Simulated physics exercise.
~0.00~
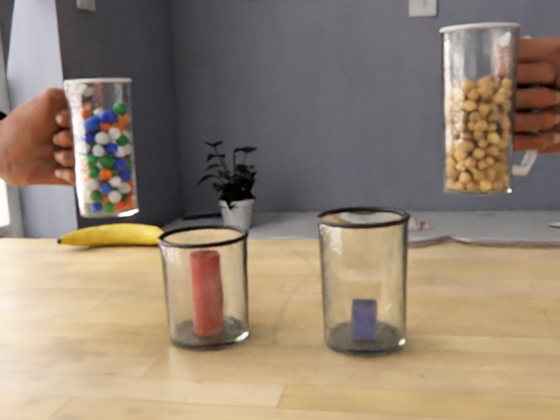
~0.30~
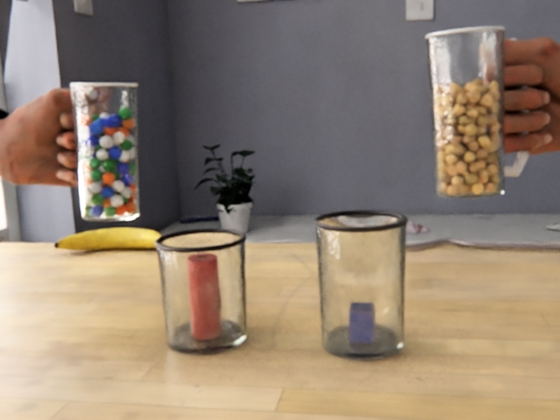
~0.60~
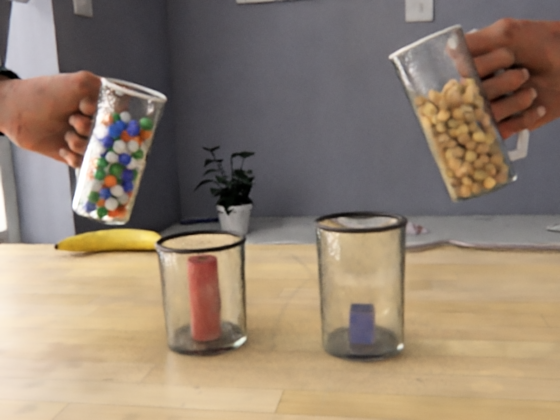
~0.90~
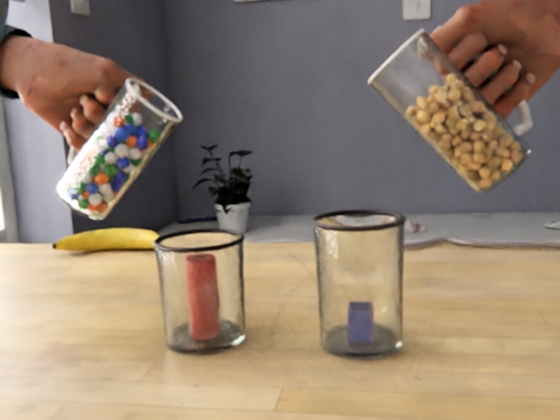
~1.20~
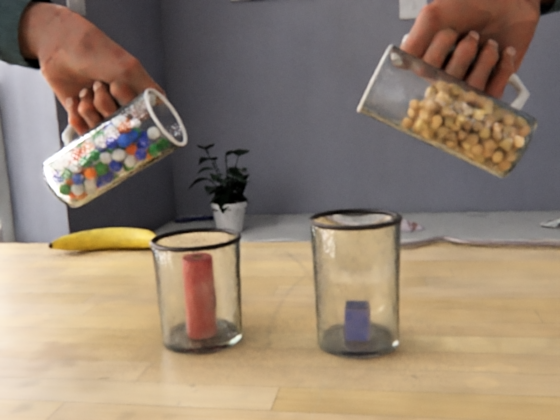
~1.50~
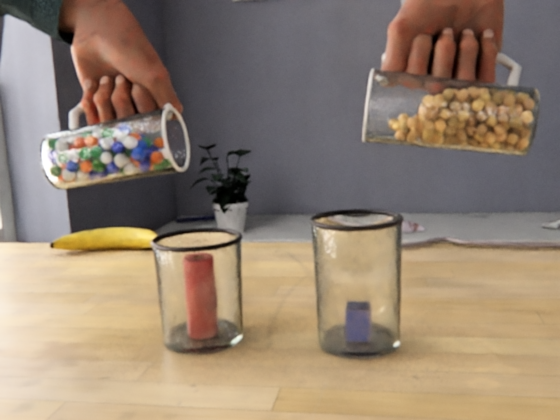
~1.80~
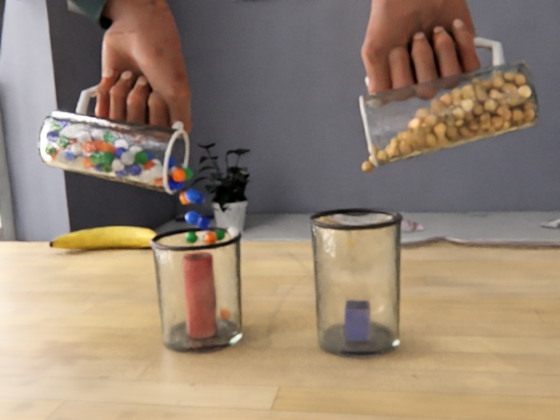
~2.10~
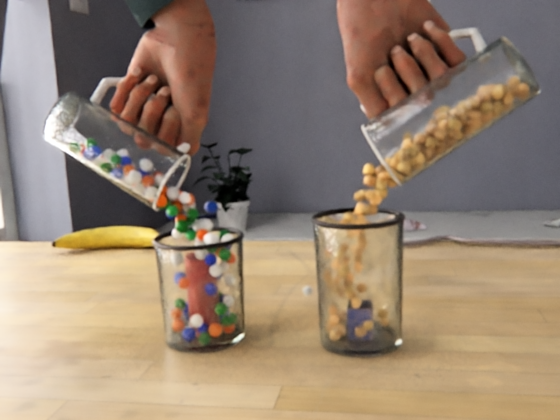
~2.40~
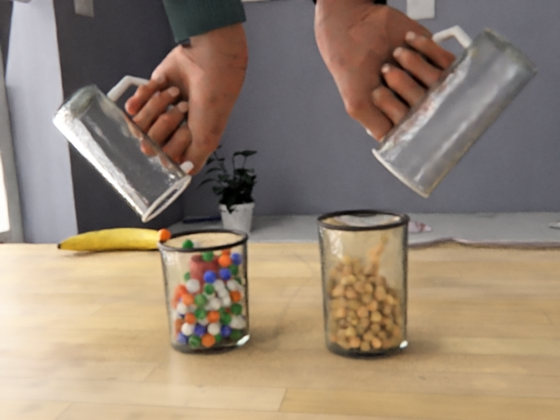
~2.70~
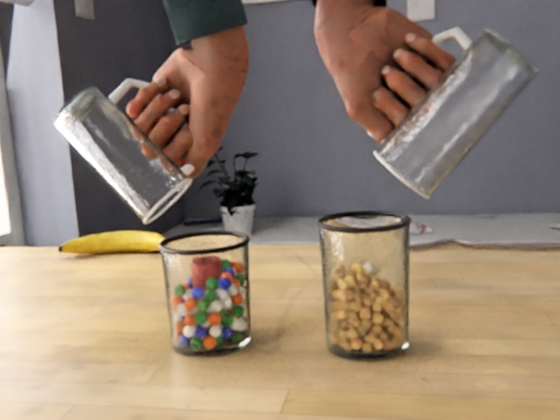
On a wooden table, two hands tipping coloured beads and pale nuts into glasses, leaving the red block's top showing, blue block buried.
